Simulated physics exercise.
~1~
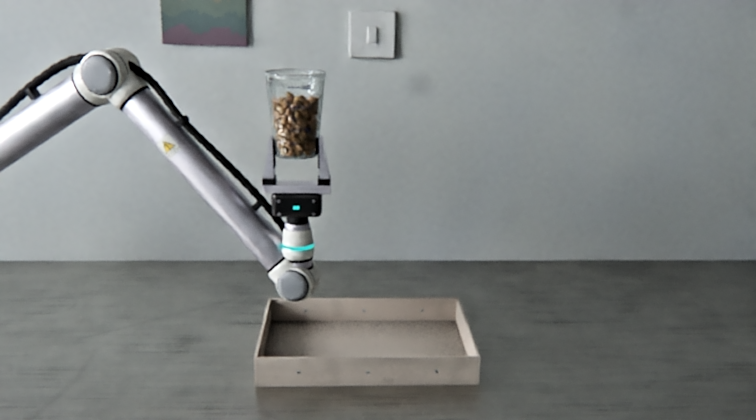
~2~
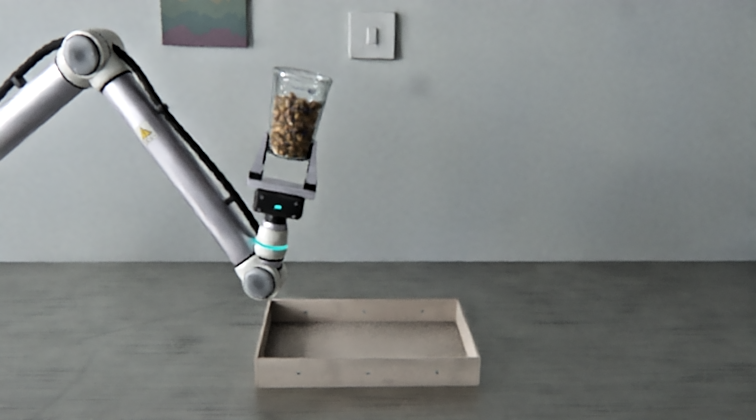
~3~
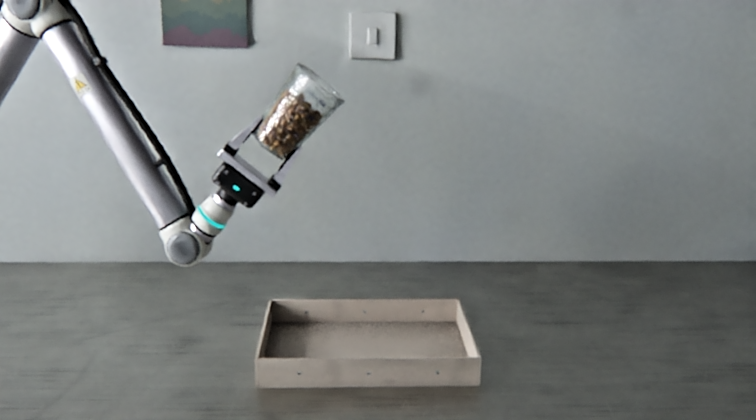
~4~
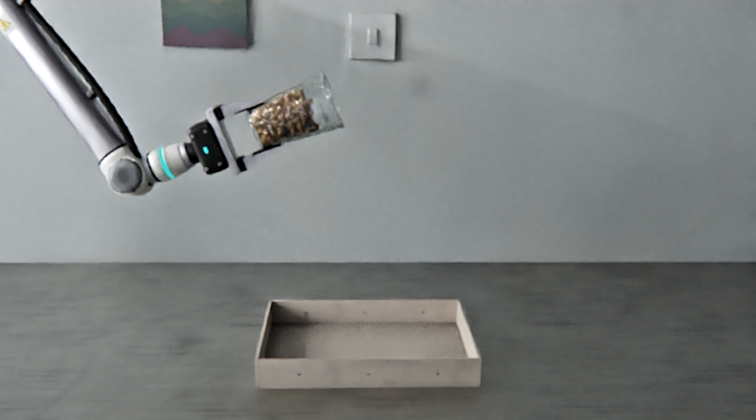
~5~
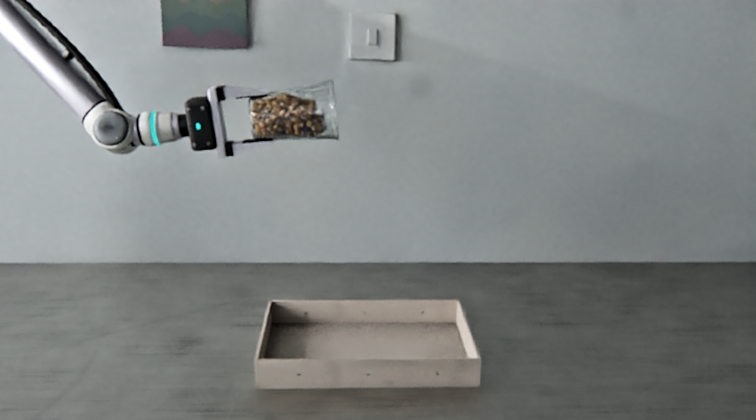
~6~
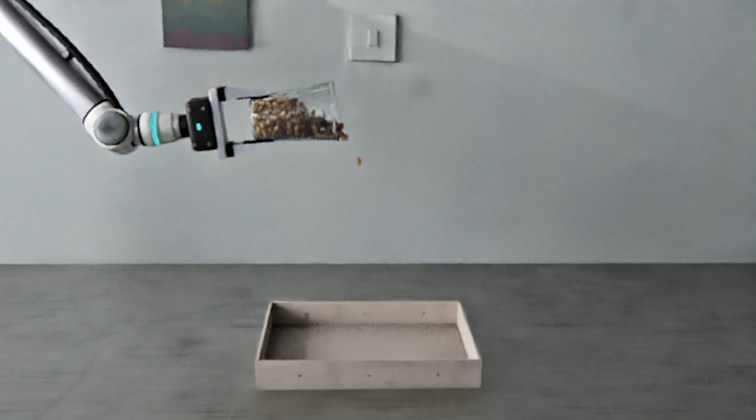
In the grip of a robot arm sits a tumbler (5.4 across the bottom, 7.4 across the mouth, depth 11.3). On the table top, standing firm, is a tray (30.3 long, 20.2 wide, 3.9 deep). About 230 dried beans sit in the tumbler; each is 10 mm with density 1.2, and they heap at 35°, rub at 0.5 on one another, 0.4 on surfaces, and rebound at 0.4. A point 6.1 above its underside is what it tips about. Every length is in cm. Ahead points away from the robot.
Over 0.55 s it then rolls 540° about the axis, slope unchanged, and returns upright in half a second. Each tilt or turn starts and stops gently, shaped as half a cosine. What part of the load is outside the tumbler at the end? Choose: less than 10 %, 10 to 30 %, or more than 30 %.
10 to 30 %.
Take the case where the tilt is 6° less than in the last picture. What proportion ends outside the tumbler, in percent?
Roughly 5 %.
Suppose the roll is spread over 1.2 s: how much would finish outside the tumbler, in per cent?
It would then come to about 35 per cent.
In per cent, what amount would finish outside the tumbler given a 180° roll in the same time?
It would be near 10 per cent.
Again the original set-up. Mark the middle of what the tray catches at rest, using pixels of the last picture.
Roughly at pixel (398, 344).
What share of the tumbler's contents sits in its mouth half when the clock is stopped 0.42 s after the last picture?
Looks like around 35 per cent to me.
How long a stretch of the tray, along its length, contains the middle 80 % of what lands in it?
I'd put it at around 12 cm.
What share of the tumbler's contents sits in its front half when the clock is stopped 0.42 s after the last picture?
Some 40 per cent.
Then, 0.42 s after the last picture, tipped 84°, highest piece 39 above the table; 208 in the tumbler, 7 in the tray, 15 in flight or on a rim.
Then, 0.84 s after the last picture, tipped 32°, highest piece 39 above the table; 191 in the tumbler, 34 in the tray, 5 in flight or on a rim.
Then, 1.25 s after the last picture, upright, highest piece 40 above the table; 191 in the tumbler, 39 in the tray.
Then, 1.95 s after the last picture, upright, highest piece 40 above the table; 191 in the tumbler, 39 in the tray.
Final count, 191 in the tumbler, 39 in the tray. That is 17 % outside the tumbler.
